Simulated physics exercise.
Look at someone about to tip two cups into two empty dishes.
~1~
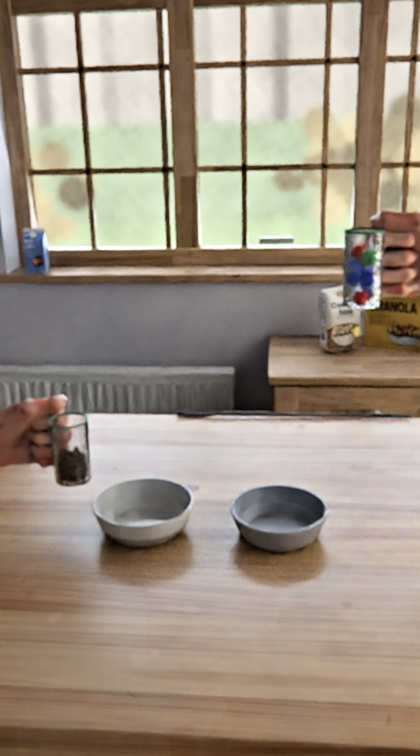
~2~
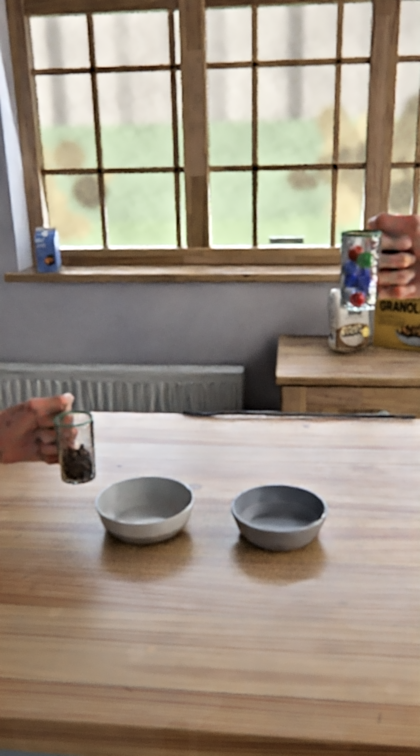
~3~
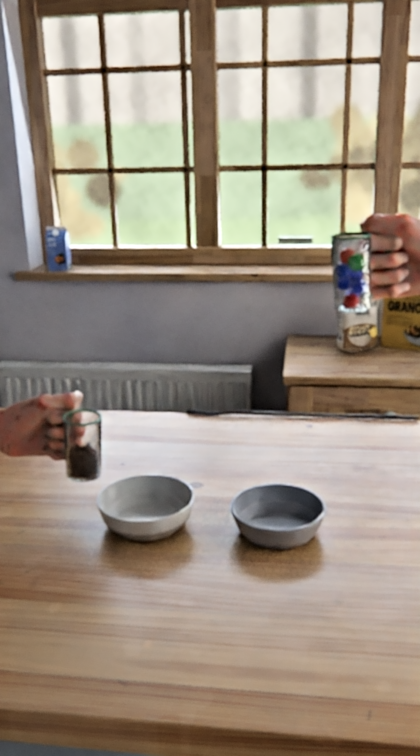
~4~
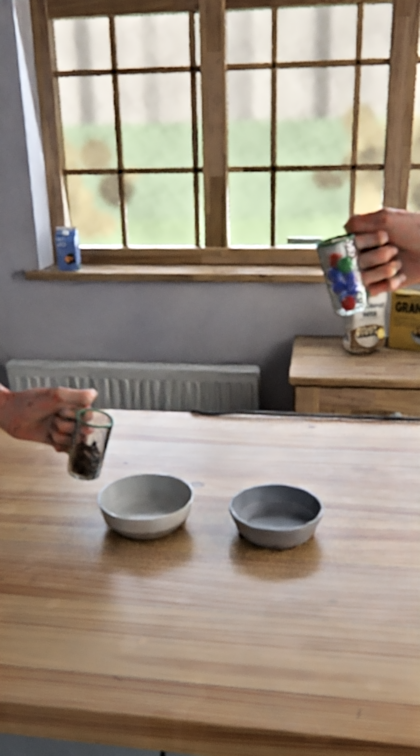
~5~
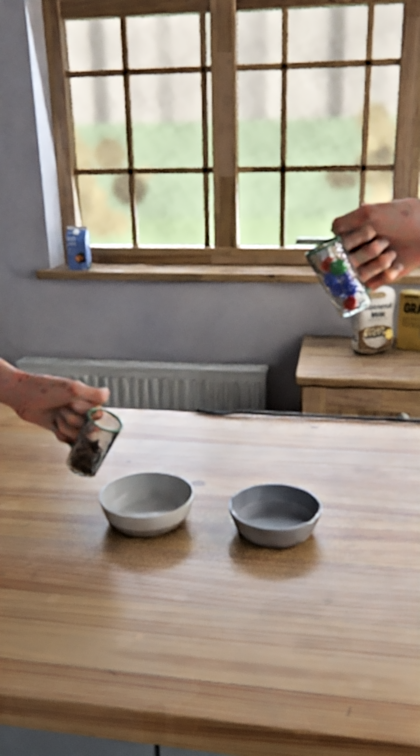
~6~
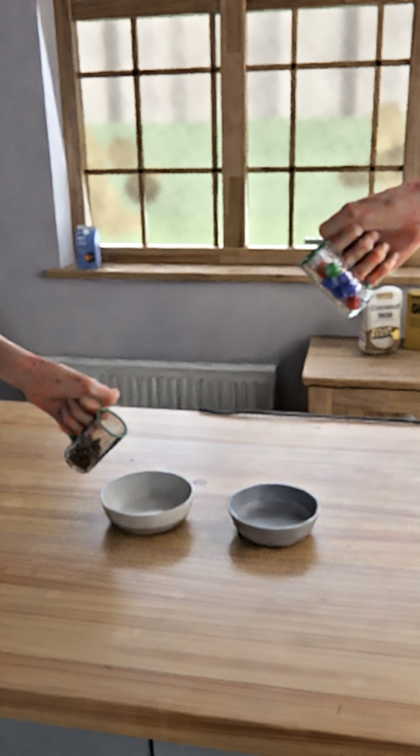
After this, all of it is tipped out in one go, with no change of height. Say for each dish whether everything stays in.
In the end on the left the dish gets everything. Right misses bits.
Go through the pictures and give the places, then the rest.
Left dish near (134, 529), empty; left cup near (71, 450), holding allspice berries, just above its dish; right dish near (279, 535), empty; right cup near (363, 268), holding glass marbles, high above its dish, in the first frame.
Left cup near (76, 448), upright; right cup near (359, 270), upright, in the second frame.
Left cup near (83, 446), tipped 4°; right cup near (352, 272), tipped 4°, in the third frame.
Left cup near (89, 445), tipped 16°; right cup near (343, 275), tipped 16°, in the fourth frame.
Left cup near (93, 443), tipped 29°; right cup near (339, 277), tipped 29°, in the fifth frame.
Left dish near (134, 518); left cup near (95, 442), tipped 42°; right dish near (269, 531); right cup near (337, 280), tipped 42°, in the sixth frame.
Then, 0.22 s on from there, left, the whole lot still in the cup; right, the whole lot still in the cup.
Then, 0.51 s on from there, left, the whole lot still in the cup; right, the whole lot still in the cup.
Then, 0.81 s on from there, left, all but a few still in the cup, only a few in the dish, a little in the air; right, the whole lot still in the cup.
In the end, left, the whole lot in the dish, none at all outside the dish; right, a little in the dish, the bulk outside the dish.
